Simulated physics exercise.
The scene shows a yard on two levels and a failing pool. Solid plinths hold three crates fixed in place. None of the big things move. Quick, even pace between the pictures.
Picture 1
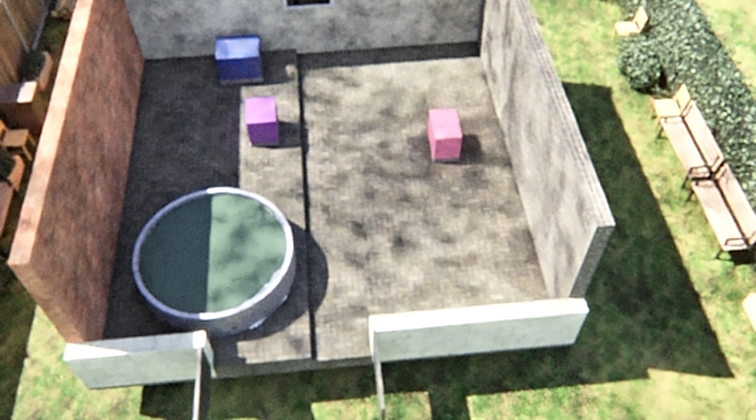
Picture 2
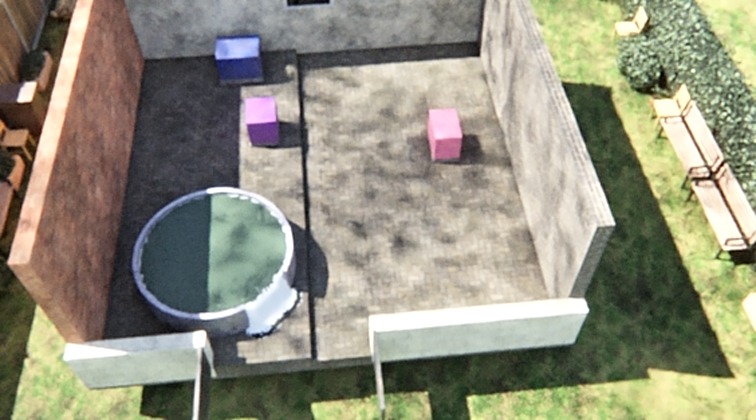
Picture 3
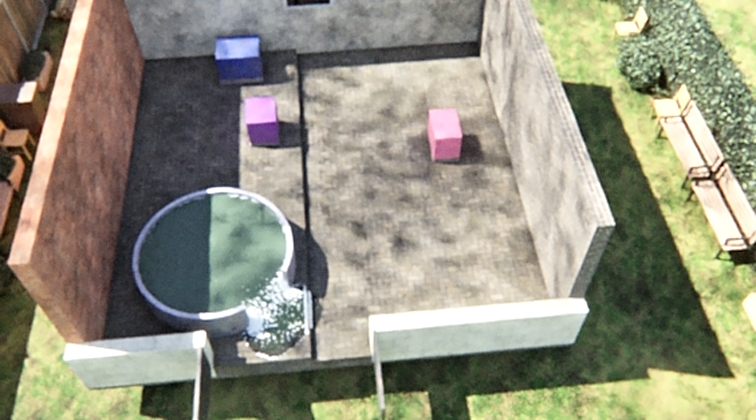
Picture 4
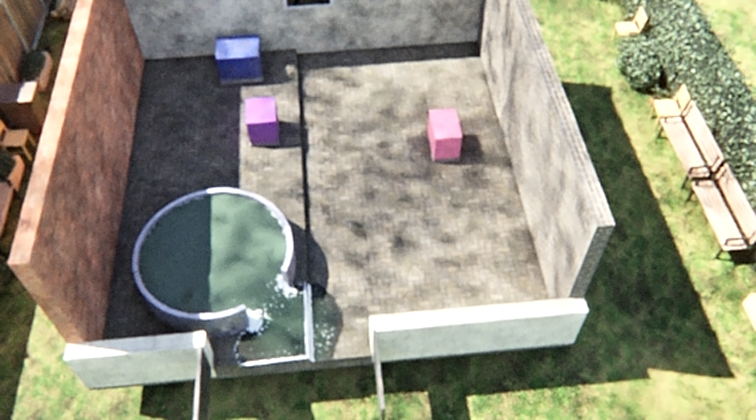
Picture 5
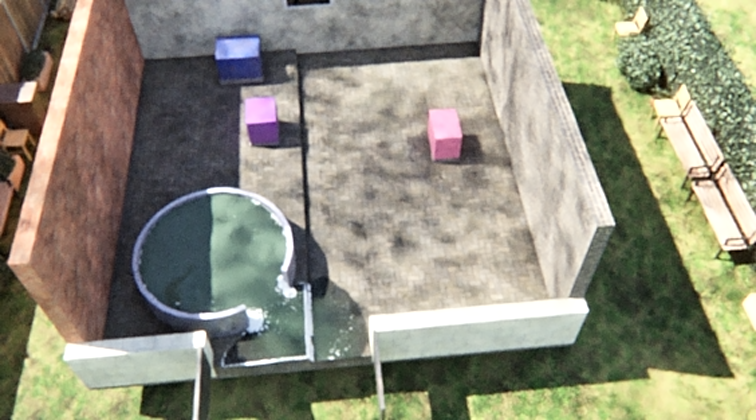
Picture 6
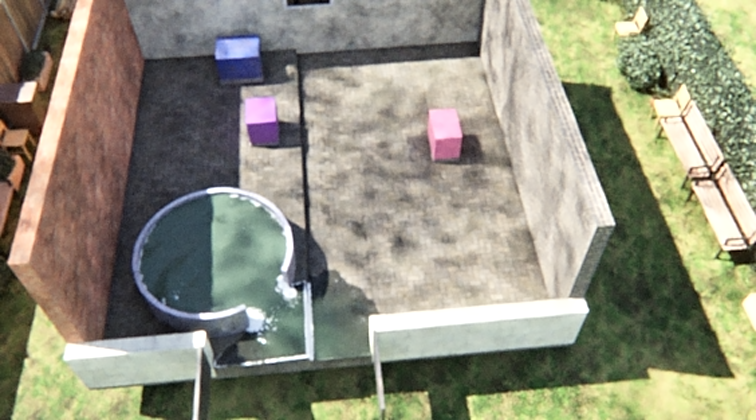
Water bursts from the round pool's lower right side and spreads across the paved yard.
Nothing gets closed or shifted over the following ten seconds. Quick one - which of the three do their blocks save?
In the end pink crate: Spared, purple crate: Spared, blue crate: Spared.
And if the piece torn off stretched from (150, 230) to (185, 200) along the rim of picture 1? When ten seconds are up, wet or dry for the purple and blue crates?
The purple crate is reached; the blue crate is reached.
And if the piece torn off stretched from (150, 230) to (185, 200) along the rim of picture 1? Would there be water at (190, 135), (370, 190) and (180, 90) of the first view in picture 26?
Soaked, untouched, soaked.
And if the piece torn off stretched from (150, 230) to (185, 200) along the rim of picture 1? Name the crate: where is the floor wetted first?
First: The blue-painted one.
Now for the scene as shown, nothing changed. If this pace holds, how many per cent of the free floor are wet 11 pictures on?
It comes to 10 per cent.
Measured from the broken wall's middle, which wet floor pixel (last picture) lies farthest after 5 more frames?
I'd put it around (477, 331).
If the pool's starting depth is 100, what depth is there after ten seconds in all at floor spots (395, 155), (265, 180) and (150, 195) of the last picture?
Respectively 2, 0 and 0 per cent.
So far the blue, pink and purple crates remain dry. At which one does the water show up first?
It's the pink-painted one.
A moment on, water covers 5 % of the floor; the pink crate not reached, the purple crate not reached, the blue crate not reached.
Next, water covers 10 % of the floor; the pink crate not reached, the purple crate not reached, the blue crate not reached.
Then, water covers 15 % of the floor; the pink crate not reached, the purple crate not reached, the blue crate not reached.
Later, water covers 25 % of the floor; the pink crate water round its plinth, the purple crate not reached, the blue crate not reached.
In the end, water covers 40 % of the floor; the pink crate stayed above the water, the purple crate stayed above the water, the blue crate stayed above the water.
